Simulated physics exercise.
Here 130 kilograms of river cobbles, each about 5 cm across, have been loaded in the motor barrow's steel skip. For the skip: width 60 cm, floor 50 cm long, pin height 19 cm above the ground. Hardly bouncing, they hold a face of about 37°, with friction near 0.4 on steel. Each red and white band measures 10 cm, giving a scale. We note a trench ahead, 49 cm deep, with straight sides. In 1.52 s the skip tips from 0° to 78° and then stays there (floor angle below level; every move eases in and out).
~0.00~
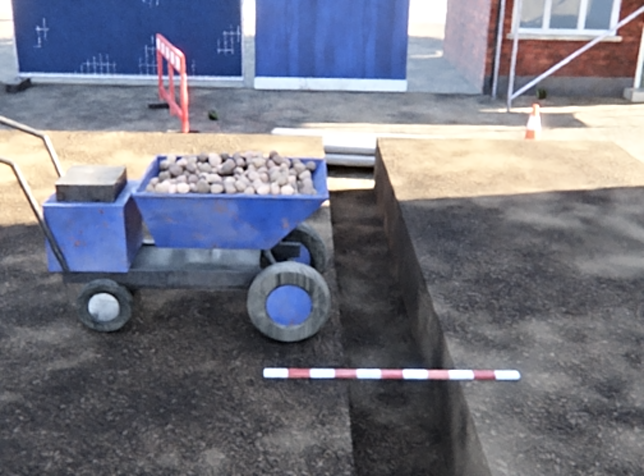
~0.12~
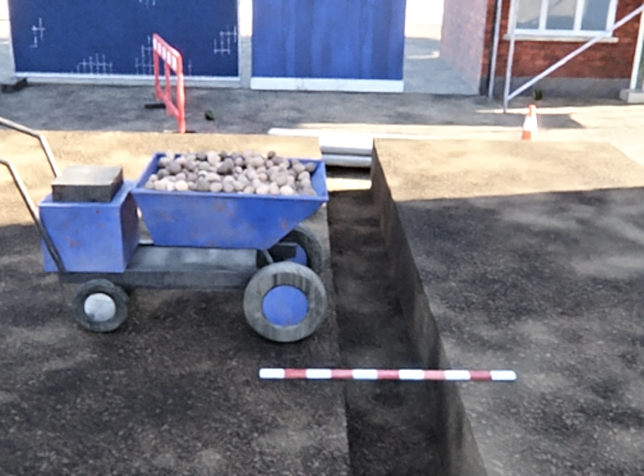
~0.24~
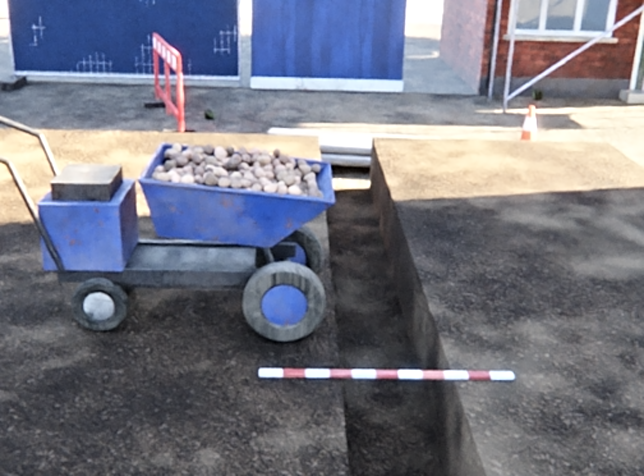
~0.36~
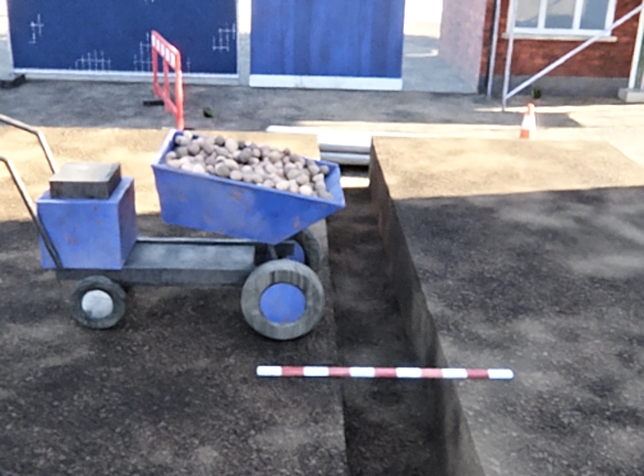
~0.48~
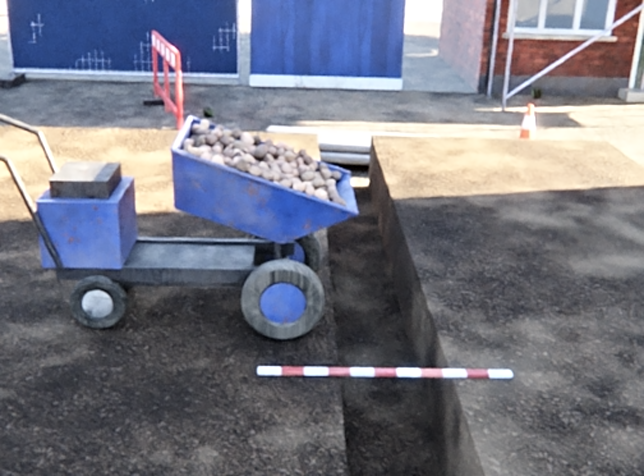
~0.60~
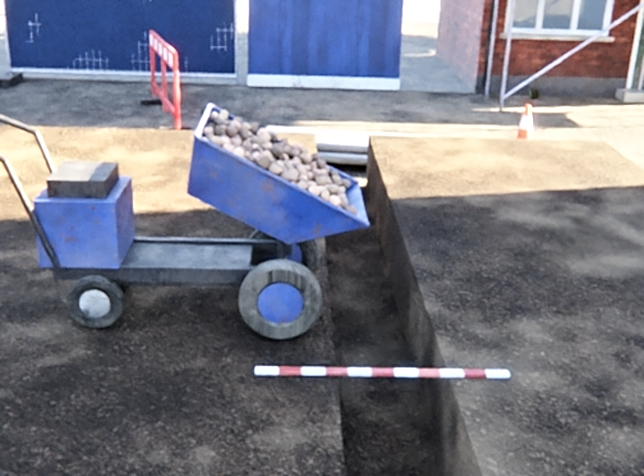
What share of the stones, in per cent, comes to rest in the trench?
About 56 per cent of the stones finish in the trench.
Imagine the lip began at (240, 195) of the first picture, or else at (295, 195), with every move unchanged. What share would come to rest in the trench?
Roughly 100 in a hundred, then 95 in a hundred.
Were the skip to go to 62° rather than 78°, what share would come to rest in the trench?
Roughly 60% would end there.
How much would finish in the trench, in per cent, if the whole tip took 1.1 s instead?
50 %.
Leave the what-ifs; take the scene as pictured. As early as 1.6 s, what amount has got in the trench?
I'd say near 40 per cent at that time.
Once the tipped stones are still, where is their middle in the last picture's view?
Their centre sits close to (418, 377).
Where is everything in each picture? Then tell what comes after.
In the first frame, the skip is at 0°, its lip at (328, 198); the top of the load is at (240, 159).
In the second frame, the skip is at 1°, its lip at (327, 199); the top of the load is at (239, 158); the stones move at 0.2 m/s on average.
In the third frame, lip at (334, 202), floor tilted 5°, highest stones at (195, 154); the stones move at 0.4 m/s on average.
In the fourth frame, the skip is at 11°, its lip at (344, 205); the top of the load is at (198, 145); the stones move at 0.5 m/s on average.
In the fifth frame, the skip is at 18°, its lip at (358, 214); the top of the load is at (210, 132); the stones move at 0.6 m/s on average.
In the sixth frame, lip at (368, 225), floor tilted 27°, highest stones at (227, 123); the stones move at 0.7 m/s on average.
After 1.1 s the floor is at 66°; 94 % in the skip, 6 % in the trench; the foremost stones are at (422, 285).
After 1.6 s the floor is at 78°; 20 % in the skip, 41 % in the trench, 39 % past the trench; the foremost stones are at (546, 310).
After 2.0 s the floor is at 78°; 2 % in the skip, 54 % in the trench, 45 % past the trench; the foremost stones are at (614, 311).
After 3.9 s the floor is at 78°; 0 % in the skip, 56 % in the trench, 44 % past the trench; the foremost stones are at (641, 305).
